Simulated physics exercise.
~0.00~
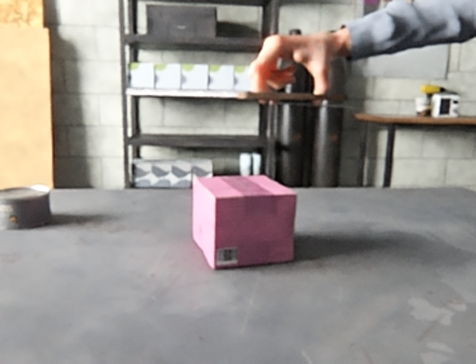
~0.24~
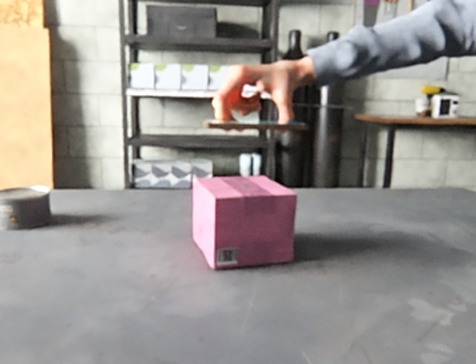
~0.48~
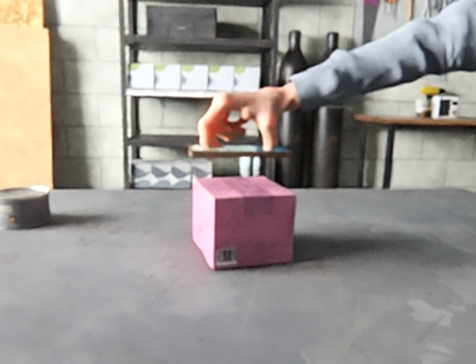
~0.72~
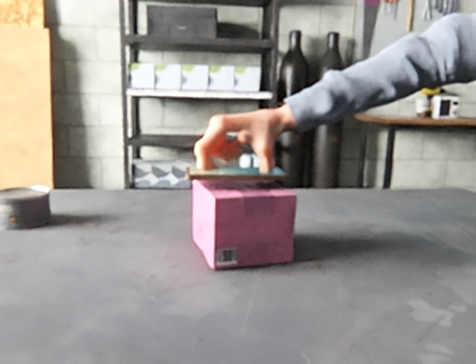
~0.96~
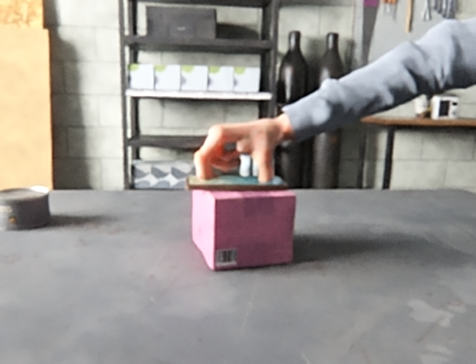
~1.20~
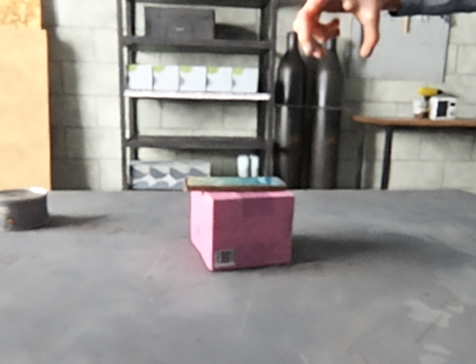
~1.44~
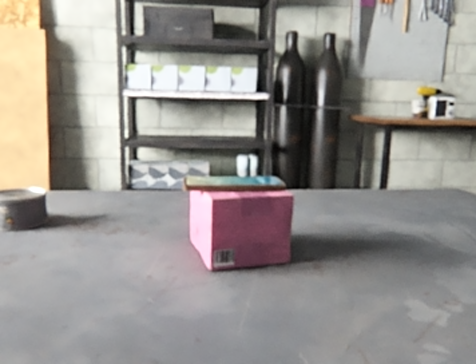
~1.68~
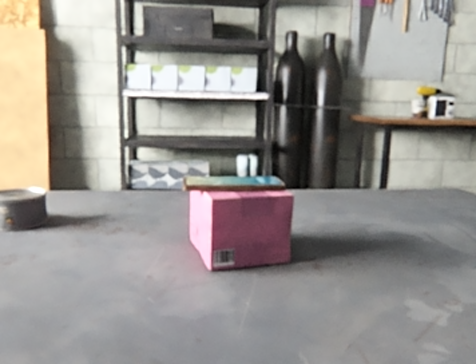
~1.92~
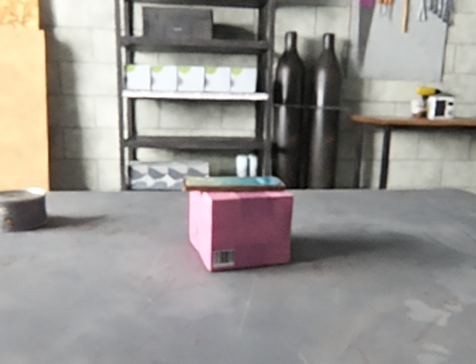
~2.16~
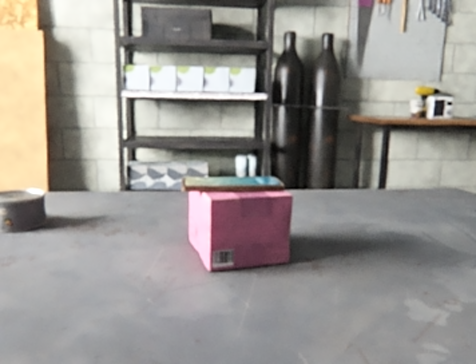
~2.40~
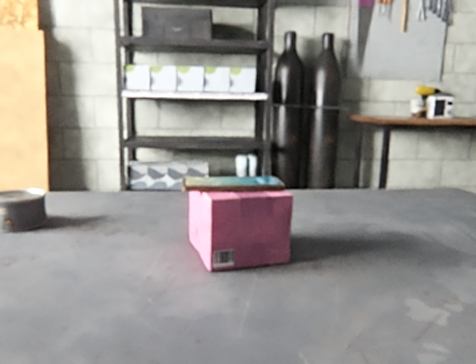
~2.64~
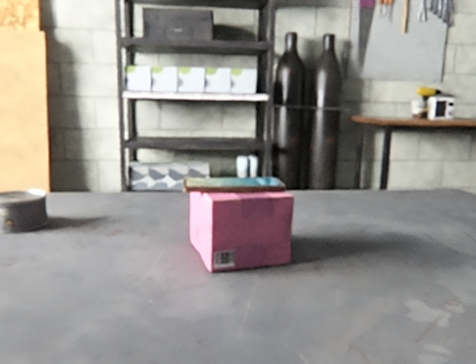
A flat brown phone, held from above by a hand, moves left and down onto the top of a pink box on a grey table, near a grey tub. The hand lets go and withdraws, and the phone stays balanced on the box.
